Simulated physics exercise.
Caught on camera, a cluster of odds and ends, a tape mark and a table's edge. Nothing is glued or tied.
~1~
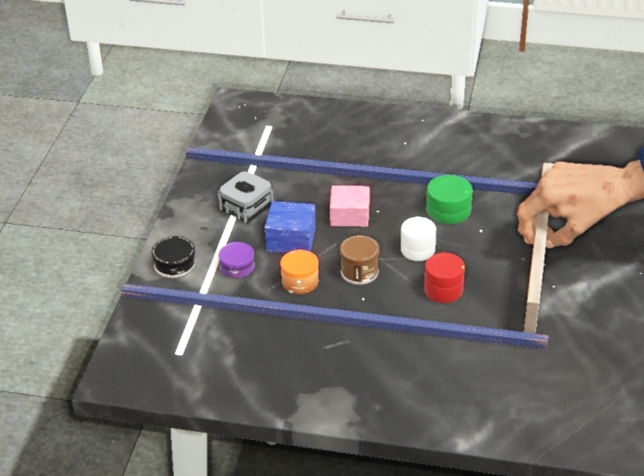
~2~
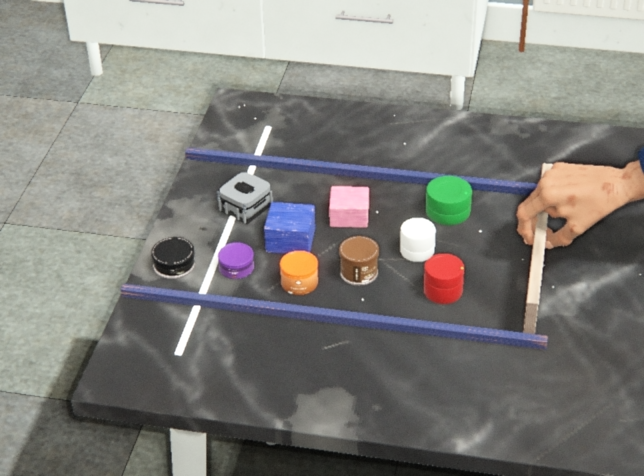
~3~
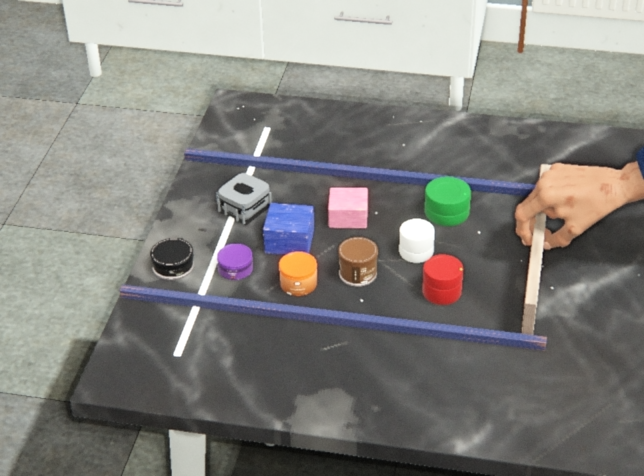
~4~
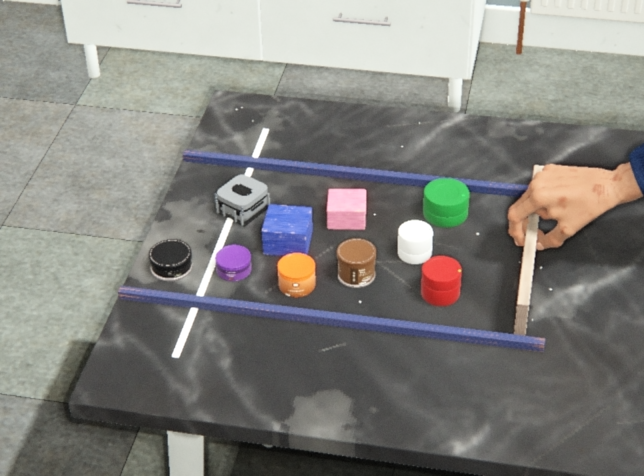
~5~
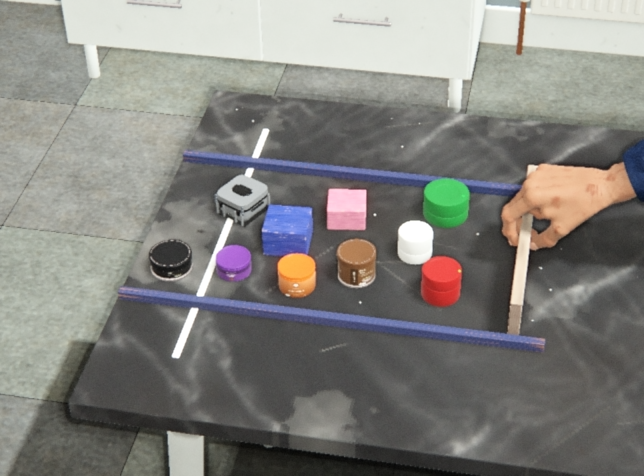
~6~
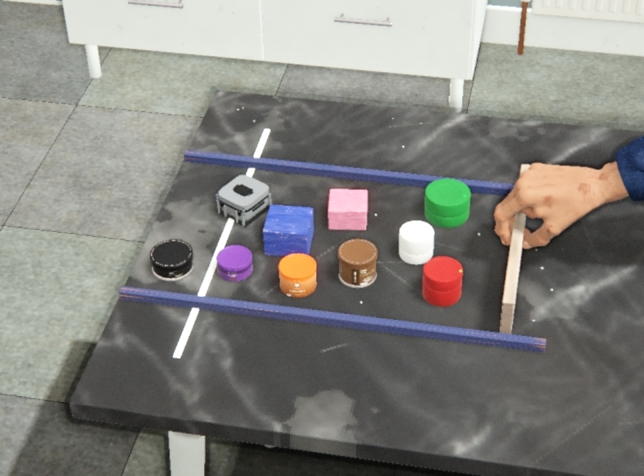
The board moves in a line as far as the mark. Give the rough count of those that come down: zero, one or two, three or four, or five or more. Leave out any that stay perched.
Outcome: The number that fall off is one or two.
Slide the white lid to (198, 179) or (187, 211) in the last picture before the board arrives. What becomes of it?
The white lid tumbles off; is lost.
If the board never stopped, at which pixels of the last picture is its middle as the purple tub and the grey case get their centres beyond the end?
About (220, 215), and (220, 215) for the other.
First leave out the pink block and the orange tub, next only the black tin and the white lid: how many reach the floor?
1 in the first case, 0 in the second.
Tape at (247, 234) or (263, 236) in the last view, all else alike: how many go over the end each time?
It would be 1 and 0.
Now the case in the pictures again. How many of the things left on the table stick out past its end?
3 of them.
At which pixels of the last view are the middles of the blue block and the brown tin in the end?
About (176, 209), and the other about (171, 239).
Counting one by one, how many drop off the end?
In all, 1 of them.
A little later, none off yet; black tin at rest near (172, 260); grey case at rest near (244, 200); purple tub at rest near (235, 264).
Next, none off yet; black tin at rest near (172, 260); grey case moving near (239, 196); purple tub shifted a little near (220, 263).
When it is over, the number that fall off is one or two; down, black tin.
